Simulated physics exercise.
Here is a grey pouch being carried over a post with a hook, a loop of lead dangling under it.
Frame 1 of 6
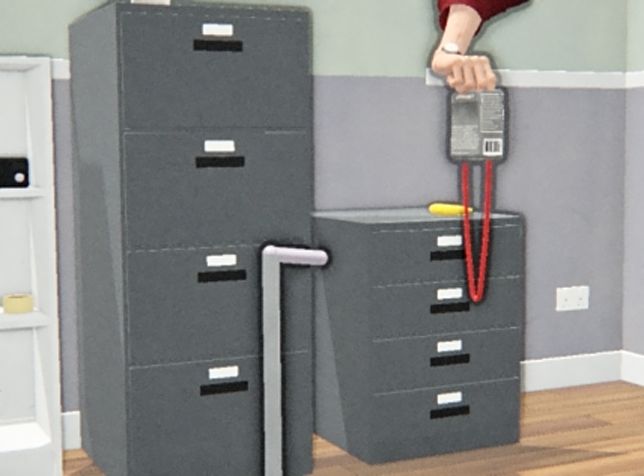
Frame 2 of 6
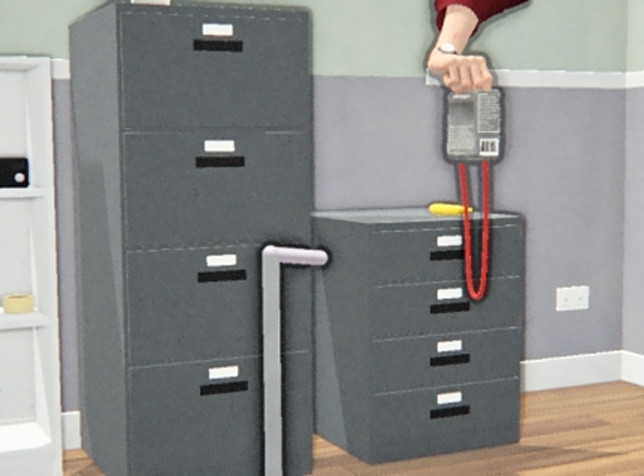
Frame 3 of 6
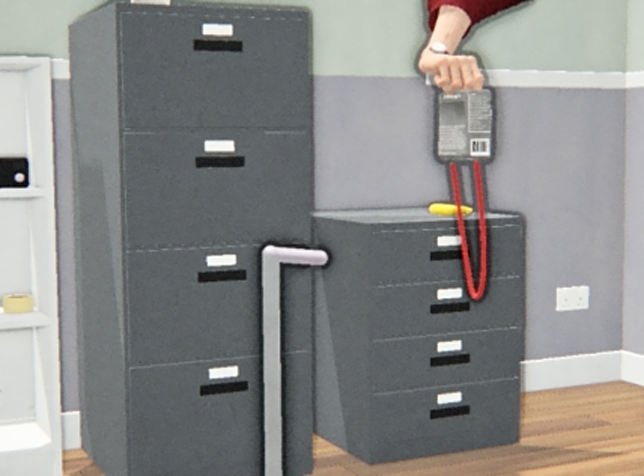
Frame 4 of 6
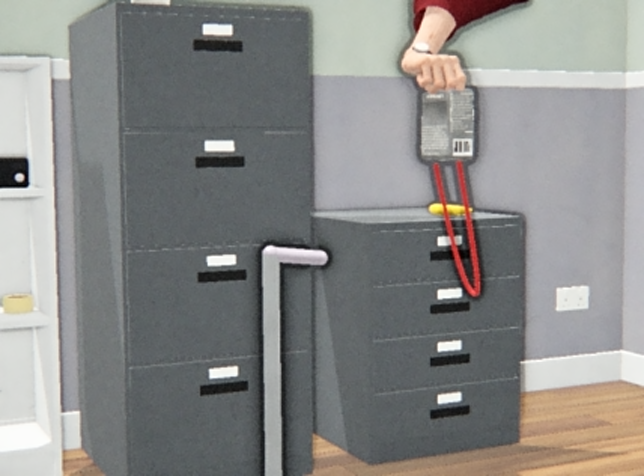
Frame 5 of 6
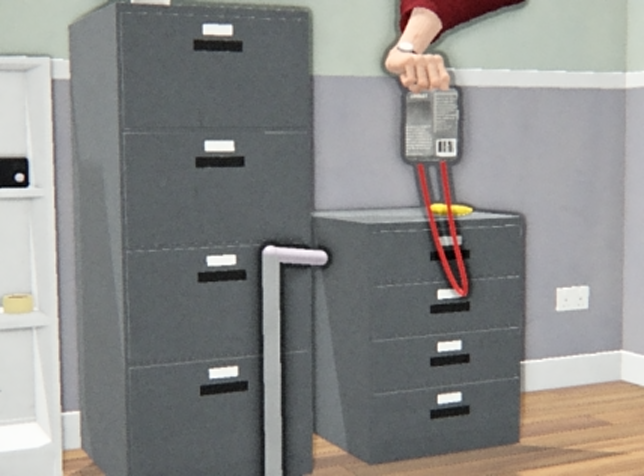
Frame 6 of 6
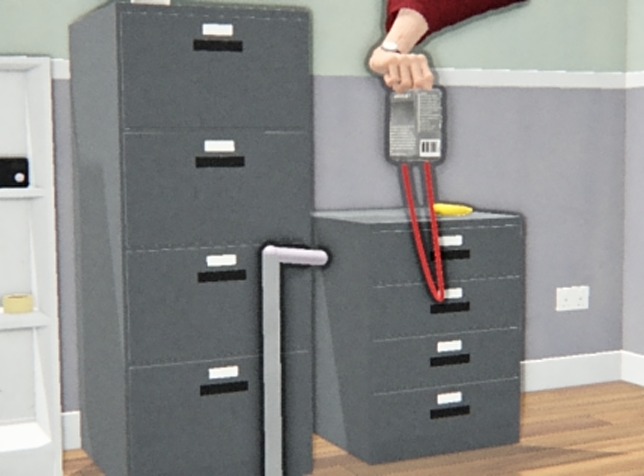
At the start, a hand in a red sleeve holds a grey pouch above the shorter of two grey filing cabinets, a red loop of lead dangling beneath. The hand then carries it steadily left toward the hooked post, which stays still, and the loop trails, slanting down to the right.
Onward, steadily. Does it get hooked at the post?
Yes, looks to me like it'll be yanked back at the post.
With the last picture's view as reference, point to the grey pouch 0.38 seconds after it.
Look around (352, 125) in the last picture and you'll find it.
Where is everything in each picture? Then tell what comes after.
In the first picture, grey pouch (477, 125); hook tip (320, 258).
In the second picture, grey pouch (473, 125); bottom of the loop (477, 297).
In the third picture, grey pouch (464, 125).
In the fourth picture, grey pouch (447, 125); bottom of the loop (476, 294).
In the fifth picture, grey pouch (431, 125).
In the sixth picture, grey pouch (415, 125); bottom of the loop (441, 299); hook tip (320, 258); hook points towards it, loop hangs below the hook.
Then, 0.38 s after the last picture, pouch nearing the post near (351, 125).
Then, 1.00 s after the last picture, pouch over the post near (240, 125).
At rest, pouch past the post near (167, 125); loop tight round the post, hand stopped. The grey pouch gets caught.
